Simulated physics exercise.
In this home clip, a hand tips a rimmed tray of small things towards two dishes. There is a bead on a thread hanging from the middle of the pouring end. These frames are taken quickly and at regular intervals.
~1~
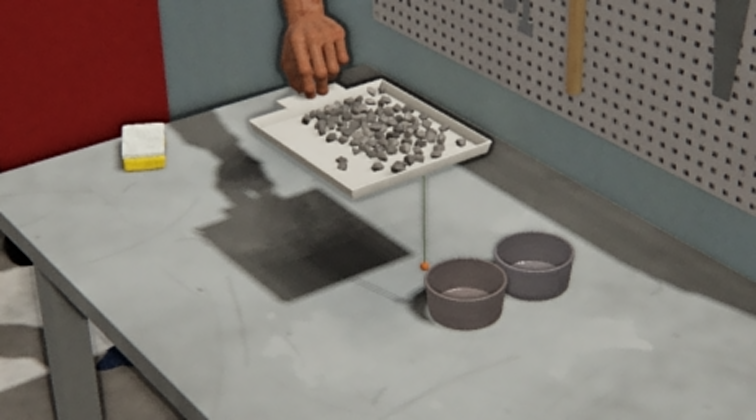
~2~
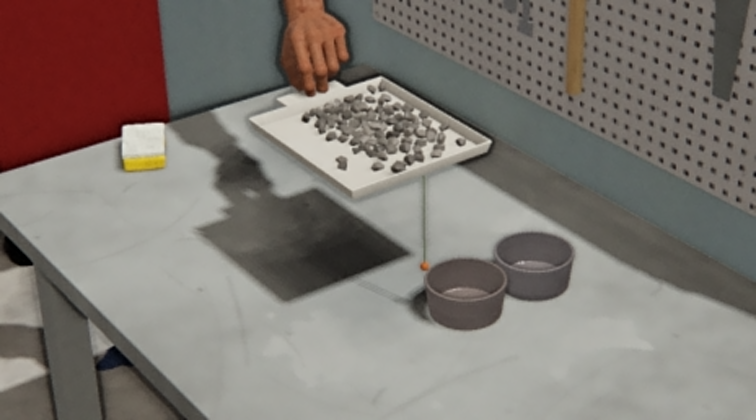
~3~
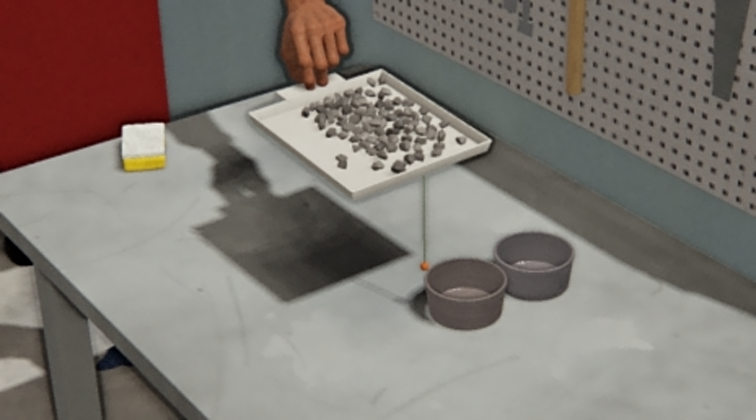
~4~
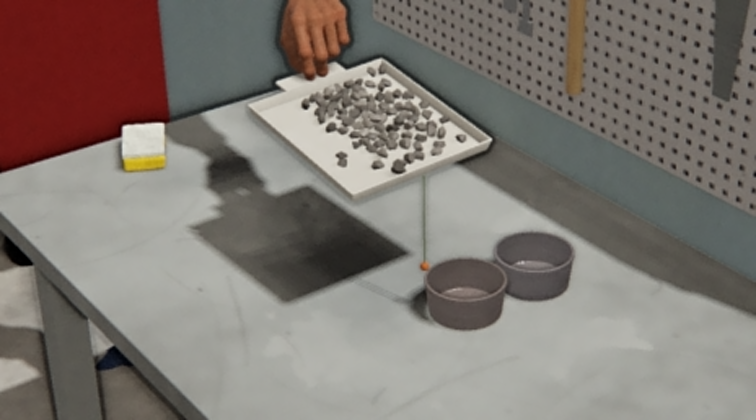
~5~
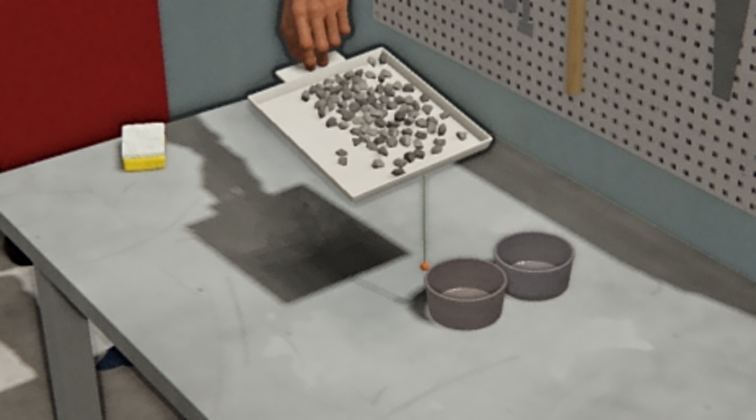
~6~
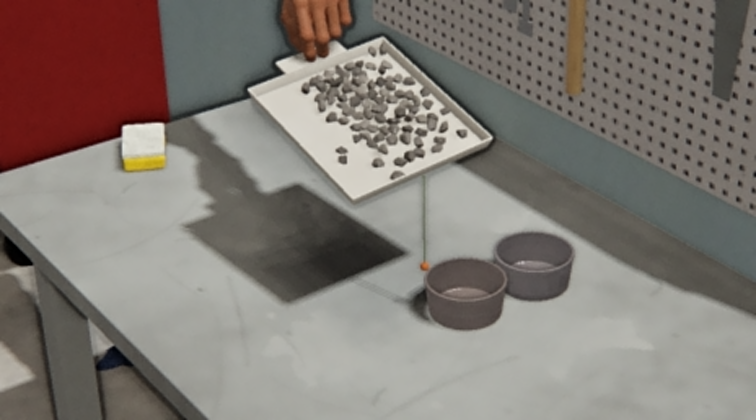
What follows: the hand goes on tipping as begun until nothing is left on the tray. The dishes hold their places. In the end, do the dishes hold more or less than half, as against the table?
Minority caught.
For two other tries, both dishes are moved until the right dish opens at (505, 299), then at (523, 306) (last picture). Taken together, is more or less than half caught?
In turn: The smaller part; under half.
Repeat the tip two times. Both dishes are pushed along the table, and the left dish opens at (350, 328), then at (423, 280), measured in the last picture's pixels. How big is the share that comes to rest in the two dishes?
The first try yields 70% and the second yields 10%.
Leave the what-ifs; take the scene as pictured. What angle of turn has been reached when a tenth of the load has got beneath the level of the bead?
It is at around 70 degrees.
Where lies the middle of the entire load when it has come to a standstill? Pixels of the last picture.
About (392, 345).
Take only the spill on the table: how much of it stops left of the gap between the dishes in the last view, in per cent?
Close to 100 per cent of the spill, I think.
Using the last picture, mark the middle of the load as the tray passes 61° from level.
Its middle sits at about pixel (388, 163).
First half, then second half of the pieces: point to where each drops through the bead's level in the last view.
Roughly (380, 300) first, then roughly (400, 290).
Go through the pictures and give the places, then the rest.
Corners of the pouring end (353, 188) and (487, 141), level; middle of the load (381, 130), bits of gravel; left dish (490, 309); right dish (559, 280); bead on its thread (425, 267), in the first picture.
Corners of the pouring end (353, 188) and (487, 141), level; middle of the load (381, 129), in the second picture.
Corners of the pouring end (353, 189) and (487, 140), tipped barely, lowest at the left corner; middle of the load (381, 125), in the third picture.
Corners of the pouring end (354, 191) and (487, 139), tipped a little, lowest at the left corner; middle of the load (381, 120), in the fourth picture.
Corners of the pouring end (354, 194) and (488, 138), tipped a little, lowest at the left corner; middle of the load (381, 115), in the fifth picture.
Corners of the pouring end (354, 196) and (488, 137), tipped clearly, lowest at the left corner; middle of the load (382, 110); left dish (490, 309); right dish (559, 280), in the sixth picture.
Just after the last frame, tray tipped steeply; almost all on the tray; about a tenth in the air.
A moment on, tray tipped right over; about a tenth on the tray; about a tenth in the left dish; roughly two thirds outside both; roughly a quarter in the air.
Further on, tray tipped past a quarter turn; about a tenth in the left dish; almost all outside both.
When it is over, tray tipped past a quarter turn; about a tenth in the left dish; not one in the right dish; almost all outside both.
